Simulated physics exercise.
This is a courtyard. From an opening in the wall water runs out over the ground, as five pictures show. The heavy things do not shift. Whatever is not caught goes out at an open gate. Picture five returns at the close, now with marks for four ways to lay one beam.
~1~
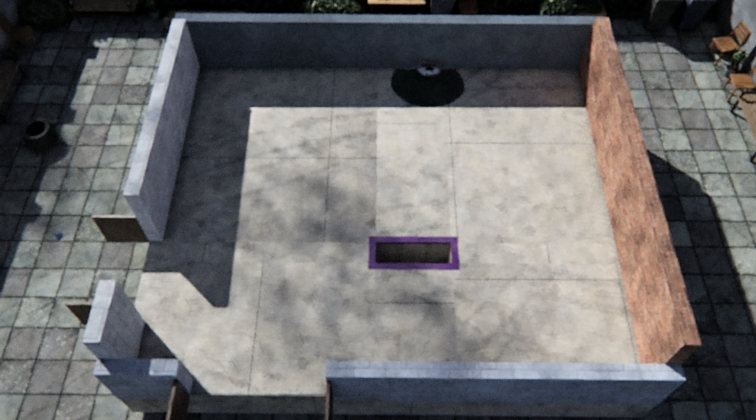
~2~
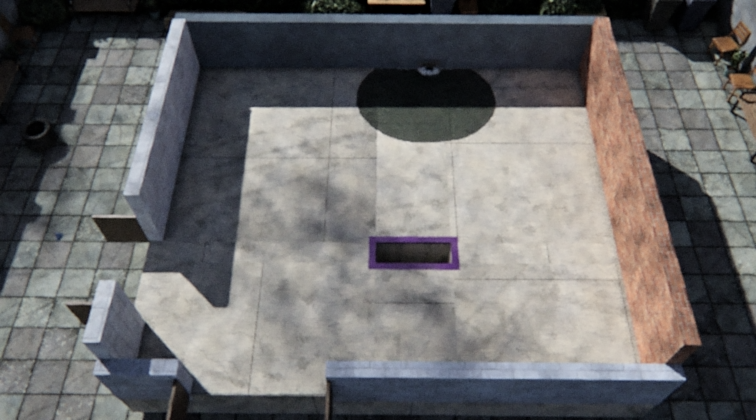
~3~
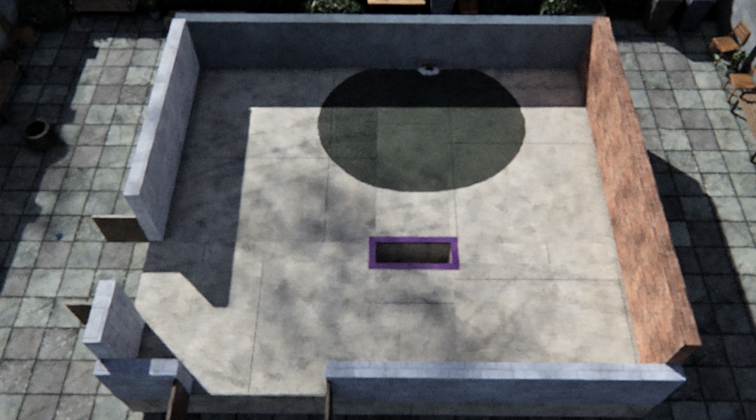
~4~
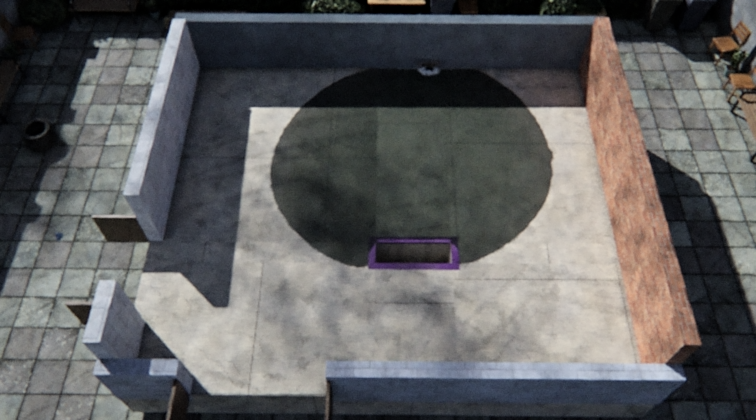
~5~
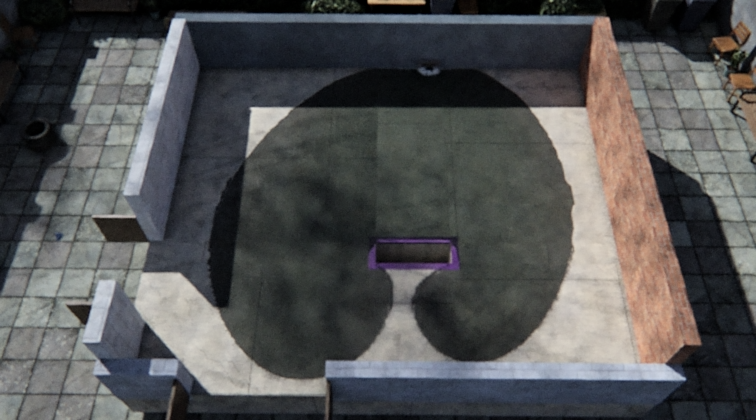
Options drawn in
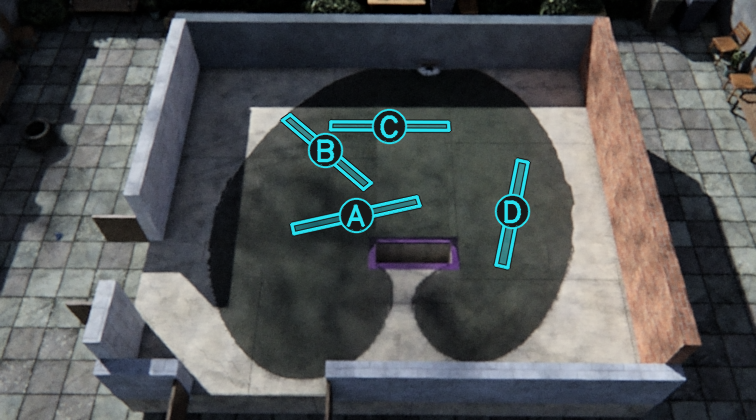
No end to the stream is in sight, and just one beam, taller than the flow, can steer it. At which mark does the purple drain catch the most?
Best: B.
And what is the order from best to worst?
The order is B, D, A, C.
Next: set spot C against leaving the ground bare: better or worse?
Spot C is worse.
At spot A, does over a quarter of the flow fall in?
No, it does not.
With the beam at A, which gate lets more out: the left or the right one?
More leaves on the right.
In cyan, A from (292, 229) to (418, 201); B from (286, 117) to (367, 186); C from (330, 125) to (448, 126); D from (501, 266) to (522, 161).
With A, about 21 % of the stream goes into the purple drain, about 78 % out by the gates.
With B, about 58 % of the stream goes into the purple drain, about 41 % out by the gates.
With C, about 12 % of the stream goes into the purple drain, about 87 % out by the gates.
With D, about 34 % of the stream goes into the purple drain, about 65 % out by the gates.
